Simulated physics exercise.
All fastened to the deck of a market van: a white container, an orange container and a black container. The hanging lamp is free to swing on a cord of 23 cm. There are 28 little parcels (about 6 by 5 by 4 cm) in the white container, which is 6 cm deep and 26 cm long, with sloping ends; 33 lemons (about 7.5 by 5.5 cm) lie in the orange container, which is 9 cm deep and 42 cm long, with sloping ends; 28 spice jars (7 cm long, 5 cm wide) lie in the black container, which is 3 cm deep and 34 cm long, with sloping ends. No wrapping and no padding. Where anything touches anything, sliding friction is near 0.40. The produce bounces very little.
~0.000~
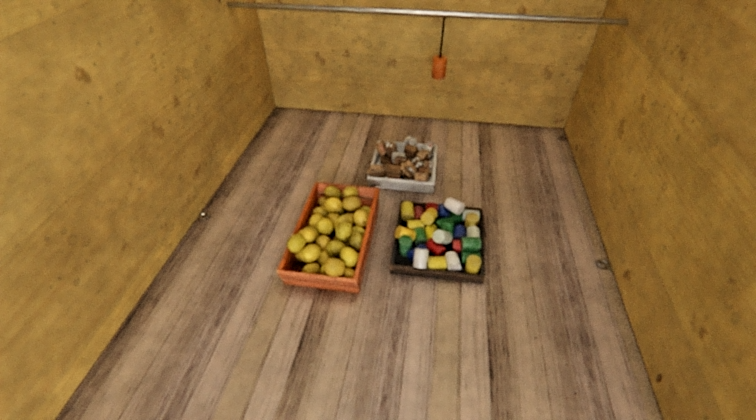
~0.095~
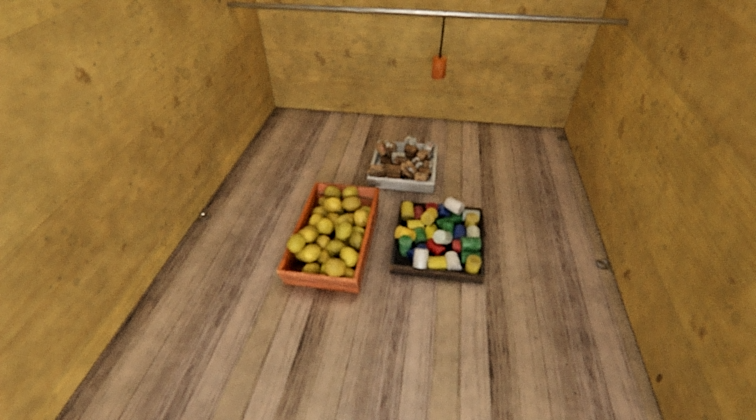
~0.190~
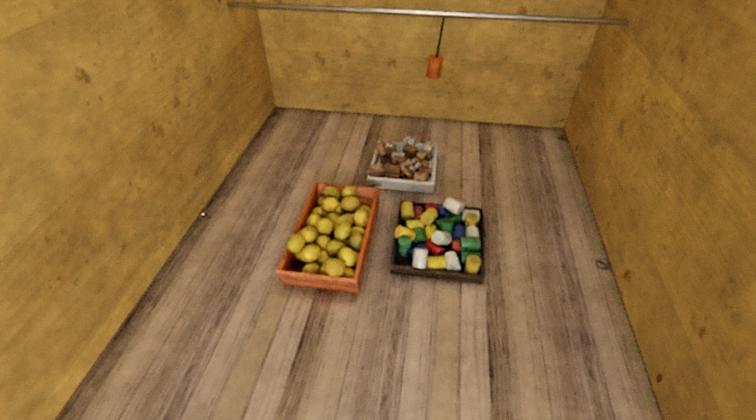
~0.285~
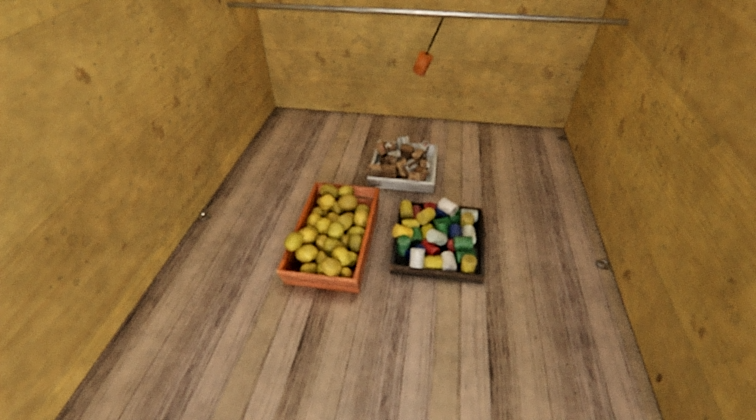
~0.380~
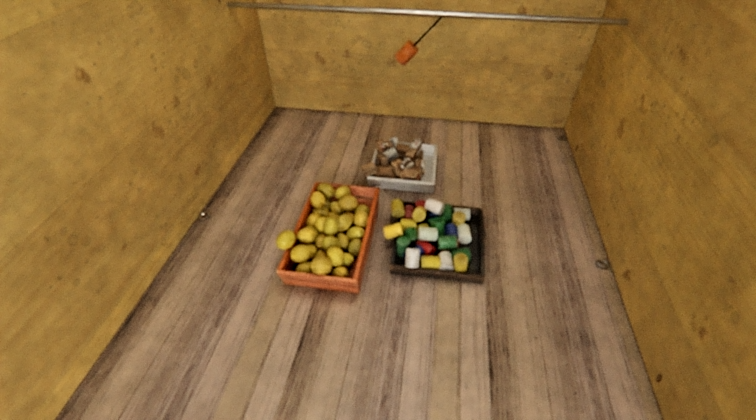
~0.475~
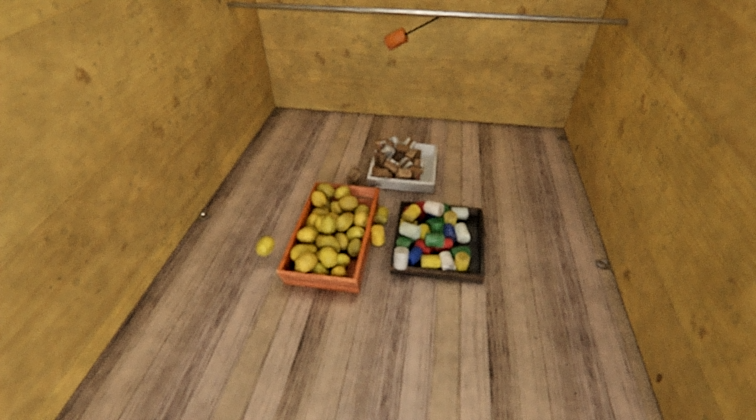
We see three open containers of small items on a wooden floor as a hanging orange lamp, at first still, swings far to the left; the contents shift left, and a few pieces leave the containers over their left sides.
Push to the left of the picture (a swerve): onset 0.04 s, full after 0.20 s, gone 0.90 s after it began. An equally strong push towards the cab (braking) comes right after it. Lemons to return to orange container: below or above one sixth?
Below.
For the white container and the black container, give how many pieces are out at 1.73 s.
The white container is at about 5 and the black container at about 8.
After 0.79 s, 4 of 28 out of the white container, 1 of 33 out of the orange container and 5 of 28 out of the black container.
After 1.18 s, 4 of 28 out of the white container, 2 of 33 out of the orange container and 7 of 28 out of the black container.
After 1.73 s, 5 of 28 out of the white container, 2 of 33 out of the orange container and 7 of 28 out of the black container.
Outcome (at 2.44 s), 5 of 28 out of the white container, 2 of 33 out of the orange container and 7 of 28 out of the black container. Asked share, 2 of 33, 6 per cent.
